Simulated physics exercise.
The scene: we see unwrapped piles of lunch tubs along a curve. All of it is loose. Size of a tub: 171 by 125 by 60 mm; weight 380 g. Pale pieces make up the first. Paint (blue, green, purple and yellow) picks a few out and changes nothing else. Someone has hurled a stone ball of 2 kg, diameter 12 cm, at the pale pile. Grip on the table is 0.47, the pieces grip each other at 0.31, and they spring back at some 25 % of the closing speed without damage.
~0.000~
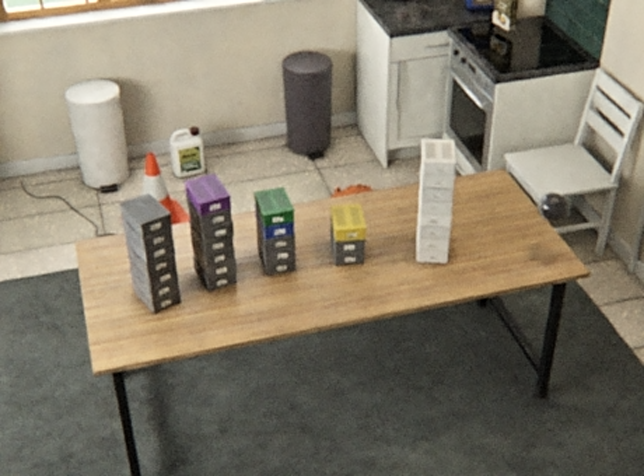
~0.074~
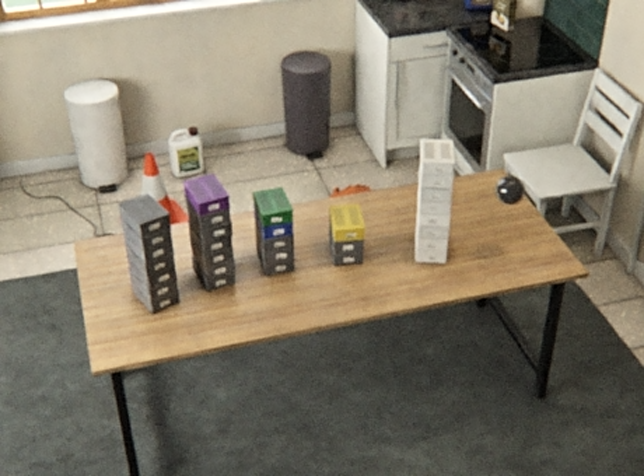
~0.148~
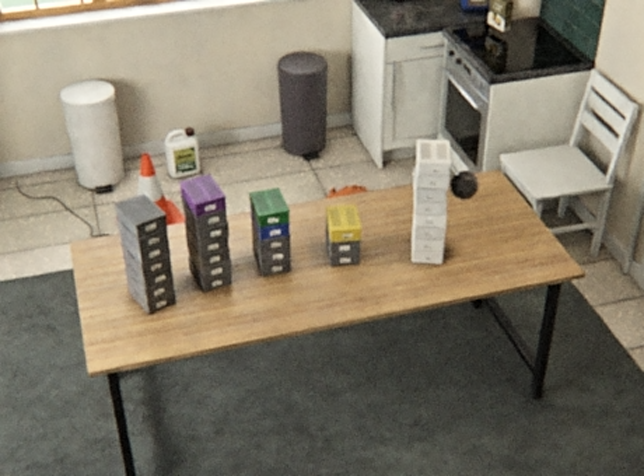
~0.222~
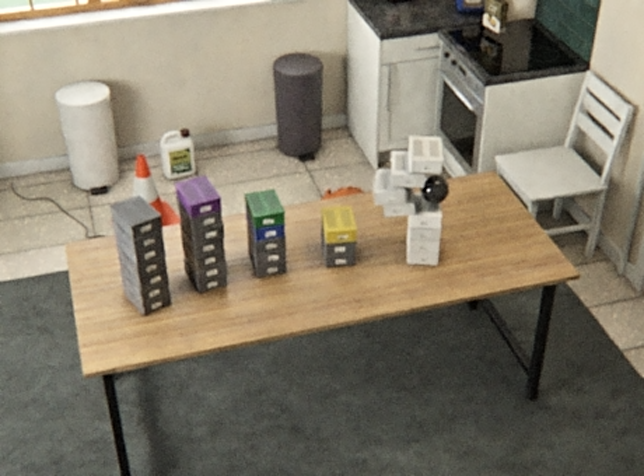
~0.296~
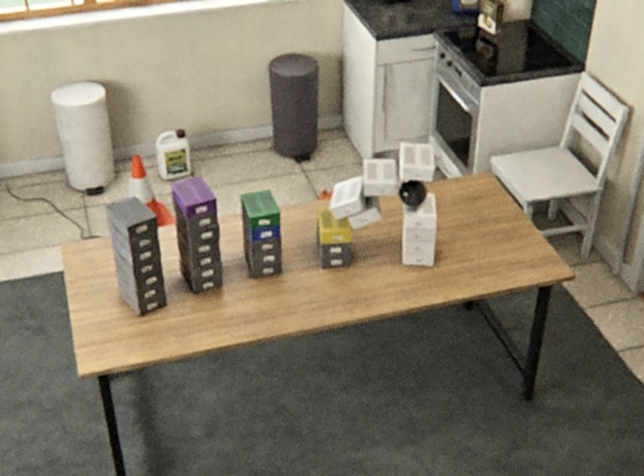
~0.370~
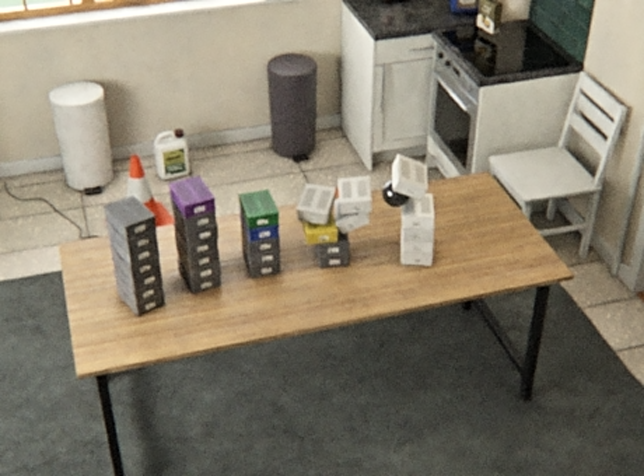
In a kitchen, five stacks of small tubs stand on a wooden table as a dark ball flies in from the right. It strikes the tall white stack, knocking its upper tubs leftward, and they tumble onto the short yellow-topped stack, shifting its yellow tub.
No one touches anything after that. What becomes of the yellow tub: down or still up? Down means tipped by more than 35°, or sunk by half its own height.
The yellow tub comes down.
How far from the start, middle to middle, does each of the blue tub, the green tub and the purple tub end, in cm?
About: Blue 4, green 4, purple 0.
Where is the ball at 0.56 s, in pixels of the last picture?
Around (364, 235).
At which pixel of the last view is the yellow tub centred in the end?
Around (281, 245).
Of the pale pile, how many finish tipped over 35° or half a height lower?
The count is 4.
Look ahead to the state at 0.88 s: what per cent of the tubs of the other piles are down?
By then 5 per cent.
After 0.44 s, 4 of the pale pile down; none of the 22 other tubs down, 2 disturbed; yellow tub 22° from how it stood.
After 0.56 s, 4 of the pale pile down; 1 of the 22 other tubs down; yellow tub 66° from how it stood, 8 cm lower; green tub 27 mm from its place.
After 0.88 s, 4 of the pale pile down; 1 of the 22 other tubs down; yellow tub on its side; blue tub 43 mm from its place.
In the end (2.2 s), 4 of the pale pile down; 1 of the 22 other tubs down; yellow tub on its side; blue tub 43 mm from its place; green tub 31 mm from its place. From the last view, middles, yellow tub near (281, 245), blue tub near (249, 224).
